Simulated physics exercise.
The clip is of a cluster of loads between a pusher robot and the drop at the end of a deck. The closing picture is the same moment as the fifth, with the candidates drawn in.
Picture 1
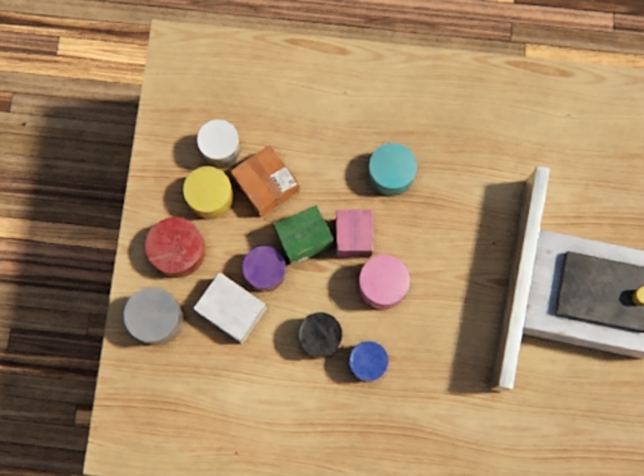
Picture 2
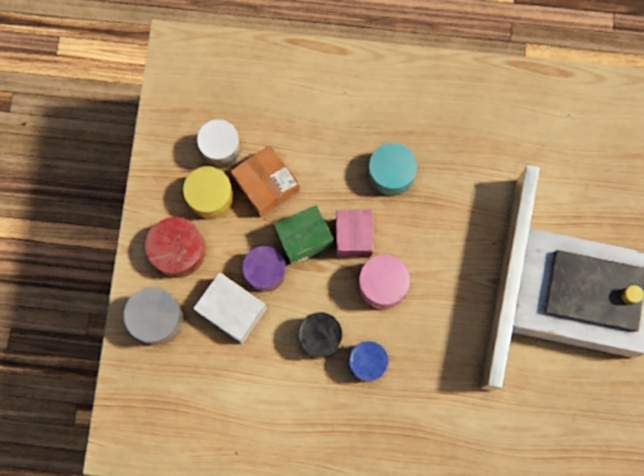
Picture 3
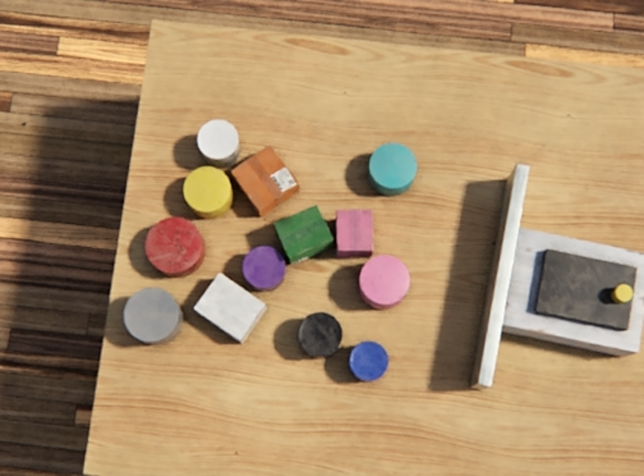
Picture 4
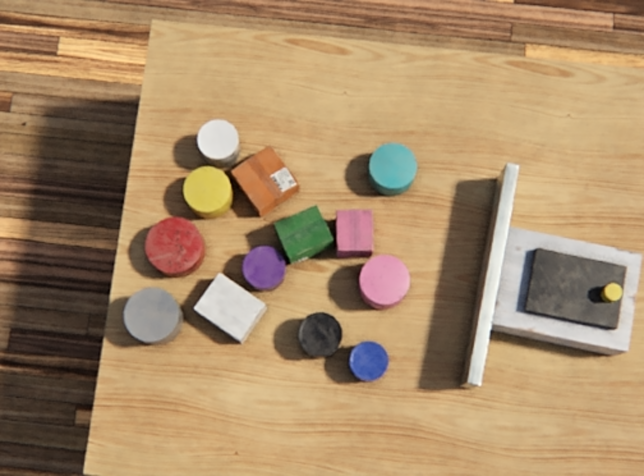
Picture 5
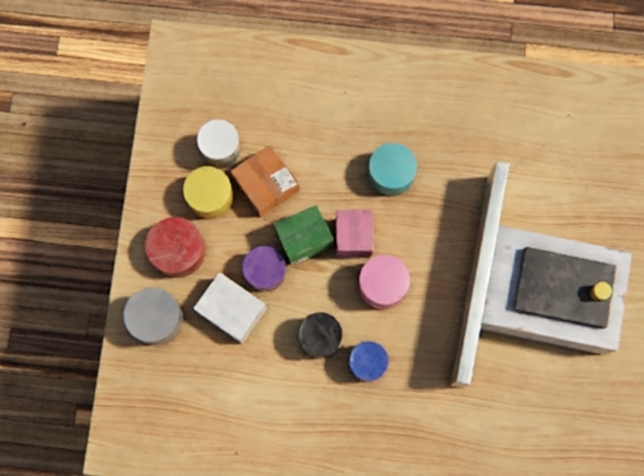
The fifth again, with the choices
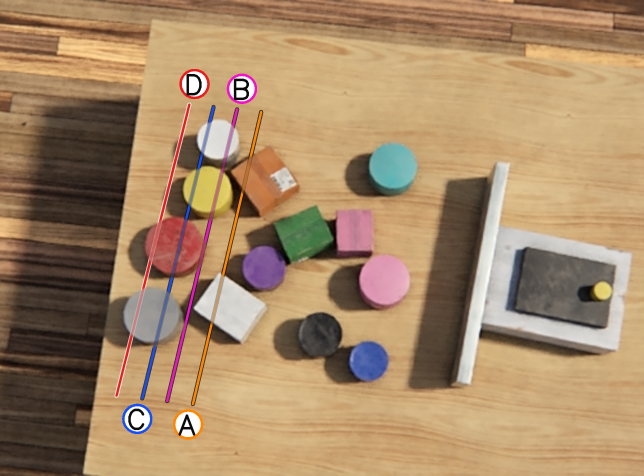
A gray and white machine with a wide flat blade crept slowly left across a wooden tabletop, while the colorful cylinders and blocks clustered on the left stayed still, untouched.
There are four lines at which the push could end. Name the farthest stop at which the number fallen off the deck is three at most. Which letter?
As far as mark B.
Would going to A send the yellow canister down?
By then, no.
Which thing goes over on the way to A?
It is the grey pail.
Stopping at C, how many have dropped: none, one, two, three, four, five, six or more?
In all, five.
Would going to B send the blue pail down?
By then, no.
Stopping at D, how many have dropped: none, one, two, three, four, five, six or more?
Six or more.
On the marked copy, A at (228, 253); B at (203, 250); C at (179, 248); D at (154, 245).
Taking B. A third of the way, robot (455, 275); blue pail (333, 358); turquoise canister (369, 166).
Two thirds of the way, robot (354, 264); grey pail (136, 319); red canister (159, 244).
When it is over, robot (277, 256); grey pail over the edge; red canister over the edge; two fallen.
As for the rest, A is within the limit but short; C drops five; D drops six.
